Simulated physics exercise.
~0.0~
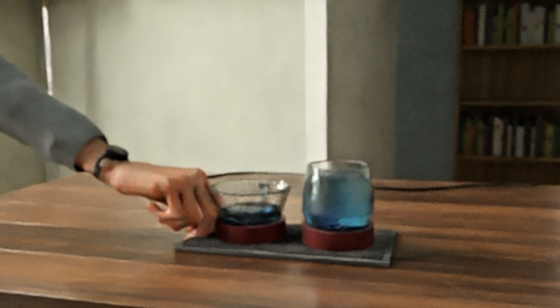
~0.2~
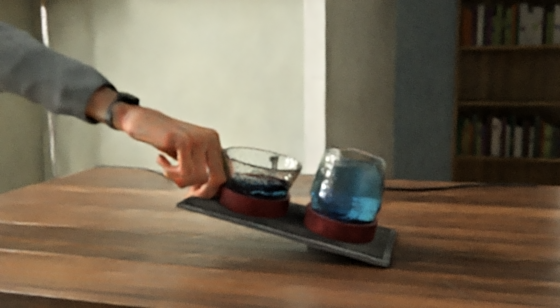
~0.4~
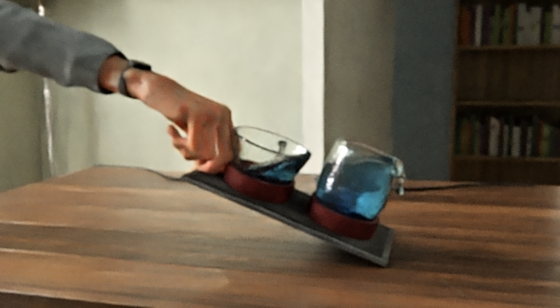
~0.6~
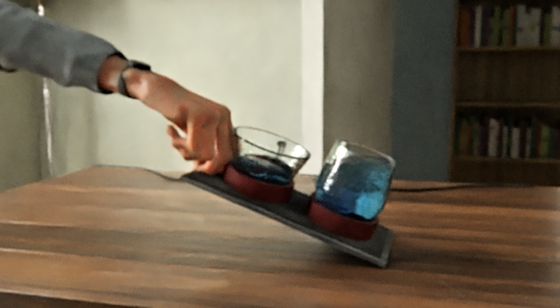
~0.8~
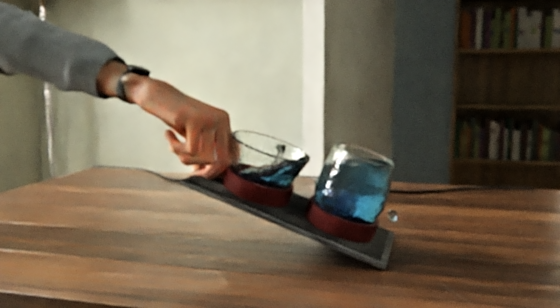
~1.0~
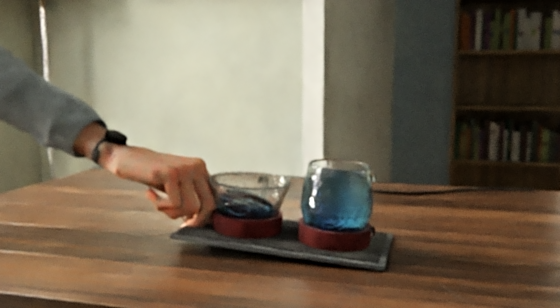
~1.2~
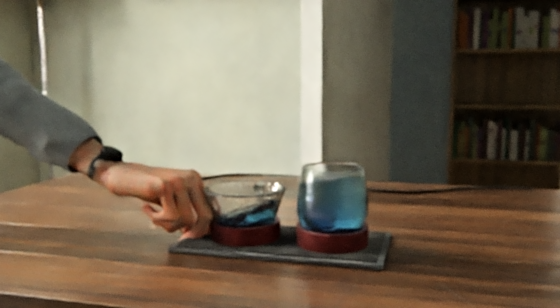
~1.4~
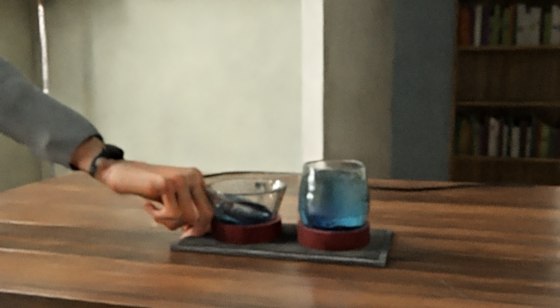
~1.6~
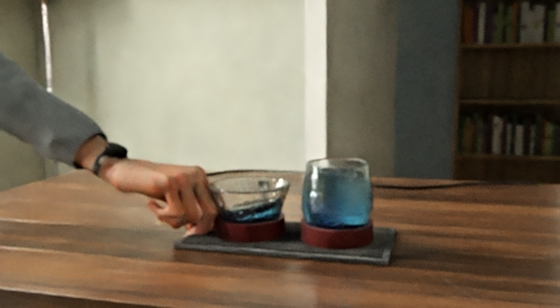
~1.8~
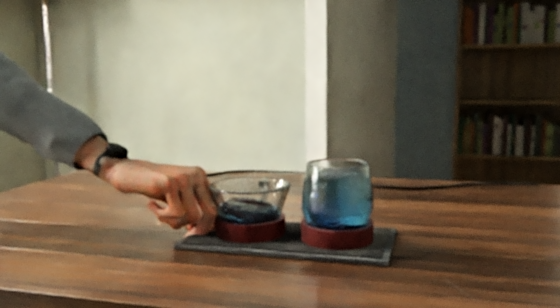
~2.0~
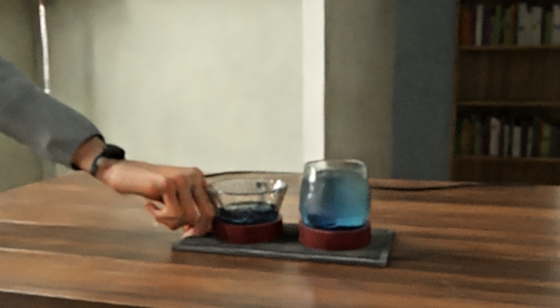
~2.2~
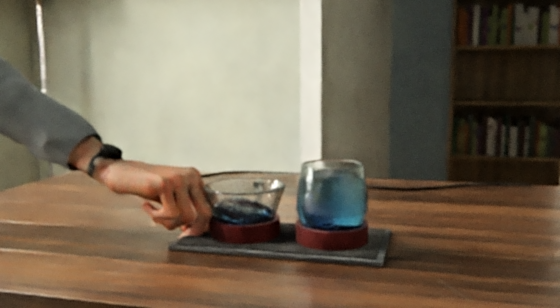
The video shows a hand lifting the left end of a dark tray holding a glass cup and a stemless glass of blue liquid in red holders, tilting it until a little spills from the right glass, then lowering it flat, with both vessels still upright.
